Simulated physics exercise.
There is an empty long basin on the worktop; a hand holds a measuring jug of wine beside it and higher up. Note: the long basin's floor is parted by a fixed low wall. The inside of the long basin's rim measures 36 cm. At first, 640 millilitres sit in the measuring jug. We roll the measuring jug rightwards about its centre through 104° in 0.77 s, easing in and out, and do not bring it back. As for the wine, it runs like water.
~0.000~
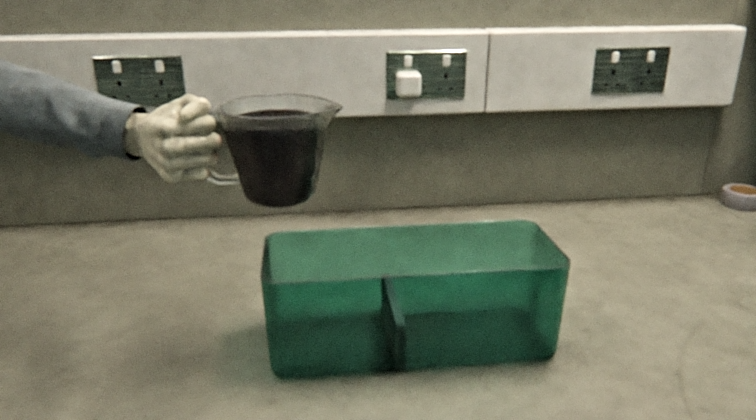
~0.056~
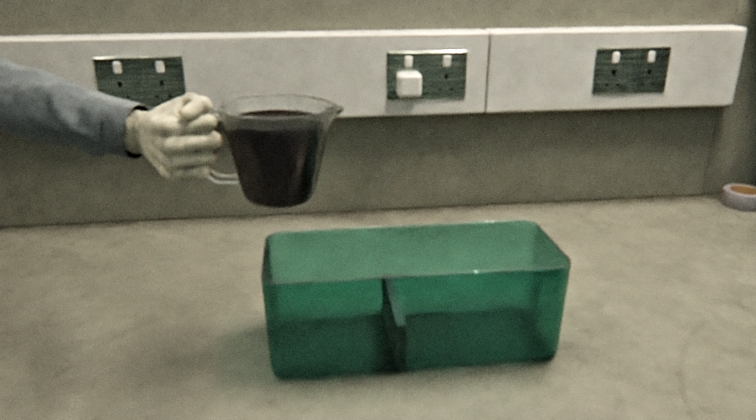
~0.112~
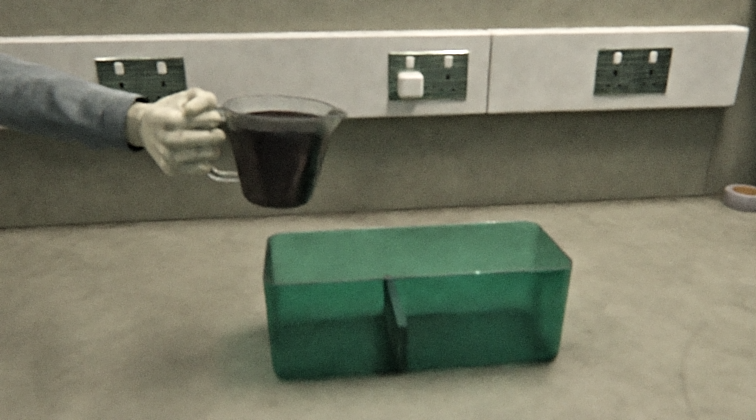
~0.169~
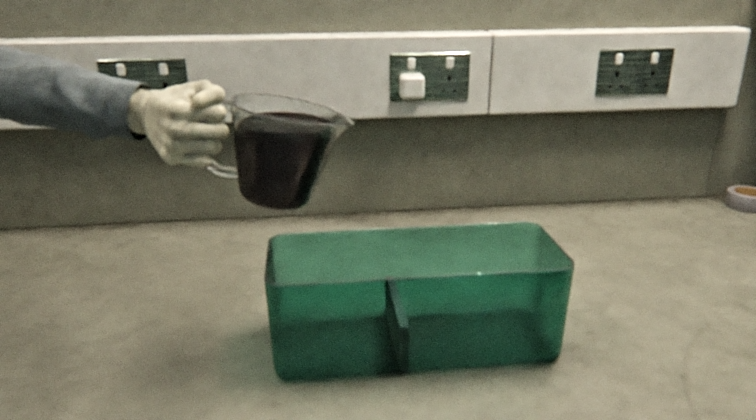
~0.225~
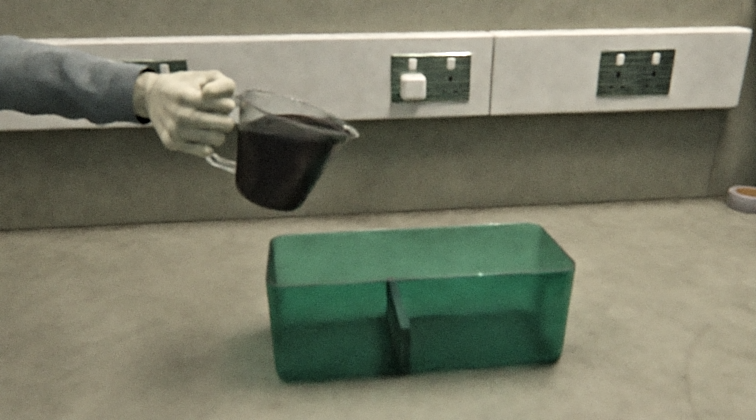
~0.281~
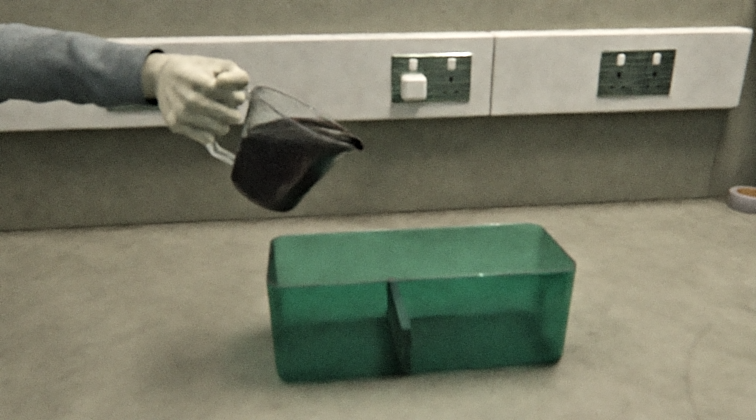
A gloved hand tilting a measuring jug of dark liquid rightwards above an empty green divided basin on a worktop.
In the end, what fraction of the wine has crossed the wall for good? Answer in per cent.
In the end about 40 per cent has crossed for good.
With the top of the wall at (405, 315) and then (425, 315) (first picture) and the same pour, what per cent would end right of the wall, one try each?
Around 35 and 10 percent, in that order.
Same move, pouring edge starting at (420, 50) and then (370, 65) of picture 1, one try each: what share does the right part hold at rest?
95 per cent first, 95 per cent second.
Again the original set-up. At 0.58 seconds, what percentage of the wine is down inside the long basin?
About 32%.
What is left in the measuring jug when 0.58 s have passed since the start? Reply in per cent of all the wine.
About 44 percent.
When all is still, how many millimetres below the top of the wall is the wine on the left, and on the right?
Left 42 mm, right 52 mm.
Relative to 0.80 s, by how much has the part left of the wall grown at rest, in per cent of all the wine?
Near 10 in a hundred.
Then, 0.58 s in, the tilt is 89° and 43 per cent is still to pour, 6 is left of the wall and 25 right of it.
Then, 0.80 s in, the tilt is 104° and 5 per cent is still to pour, 49 is left of the wall and 40 right of it.
Then, 1.02 s in, the tilt is 104° and 0 per cent is still to pour, 59 is left of the wall and 40 right of it.
Then, 1.27 s in, the tilt is 104° and 0 per cent is still to pour, 59 is left of the wall and 40 right of it.
Finally, 59 per cent lies left of the wall, 40 right of it and 1 outside.
